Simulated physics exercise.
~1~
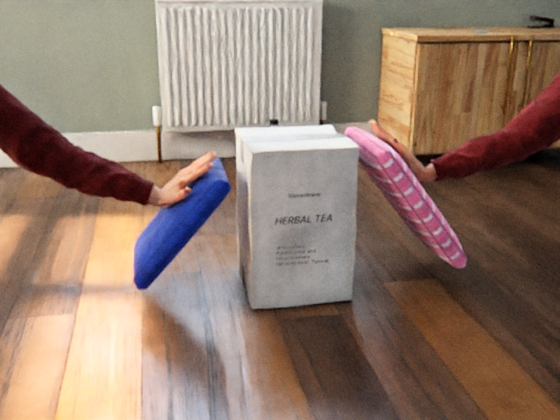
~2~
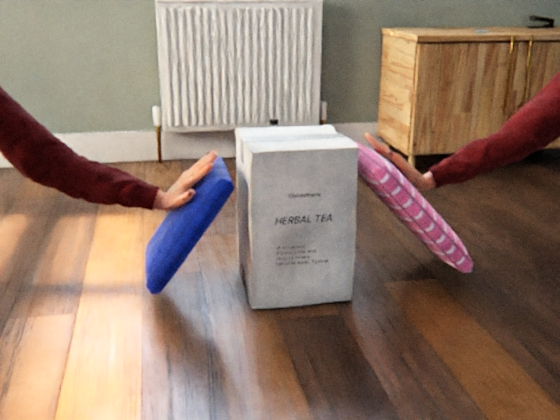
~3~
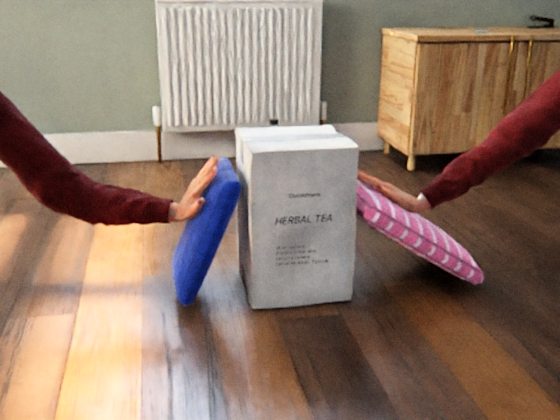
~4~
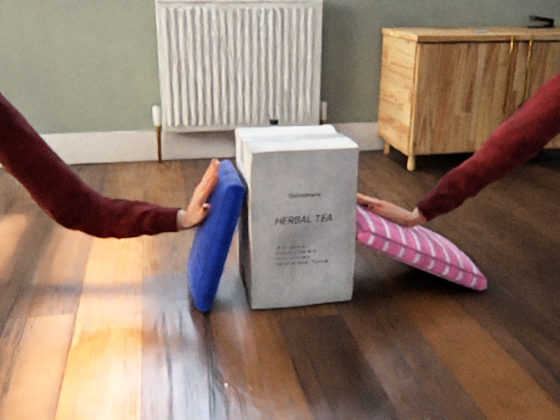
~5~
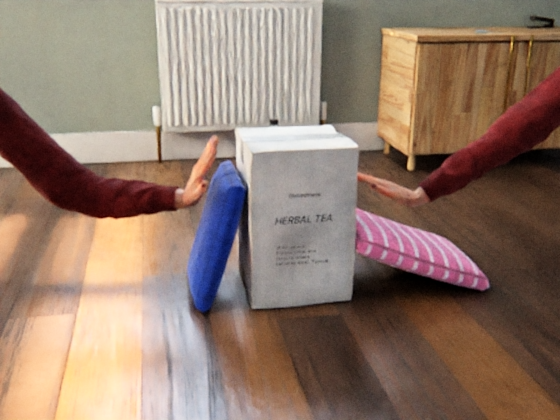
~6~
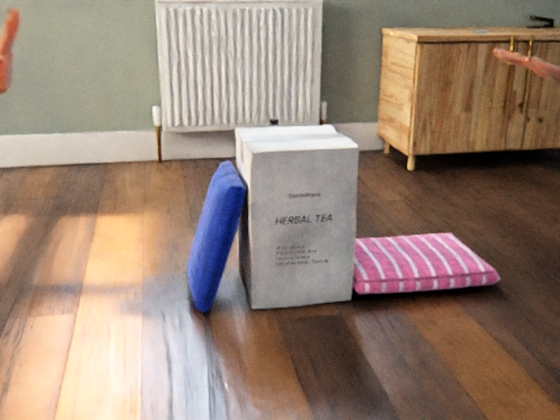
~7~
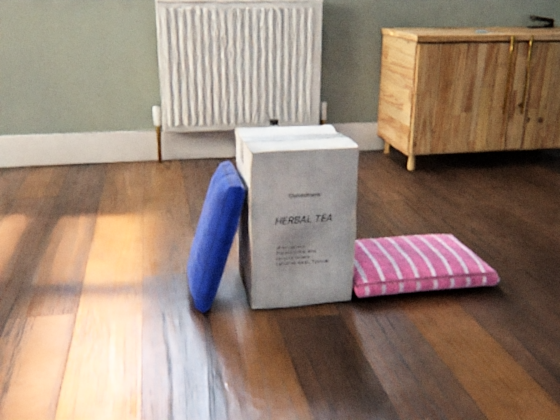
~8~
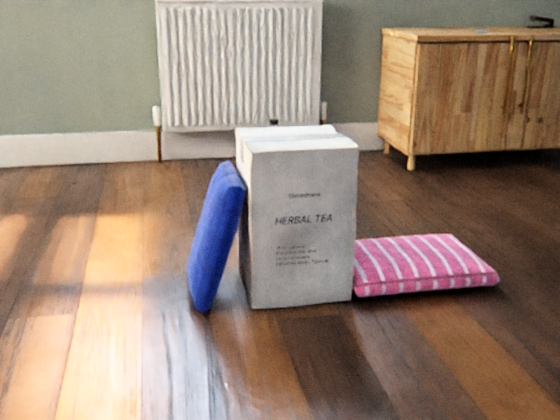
Two hands leaned a blue cushion and a pink striped pillow against opposite sides of a white herbal tea box, then let go and drew away; the blue one stayed propped on the left while the pink one slid down flat on the floor.
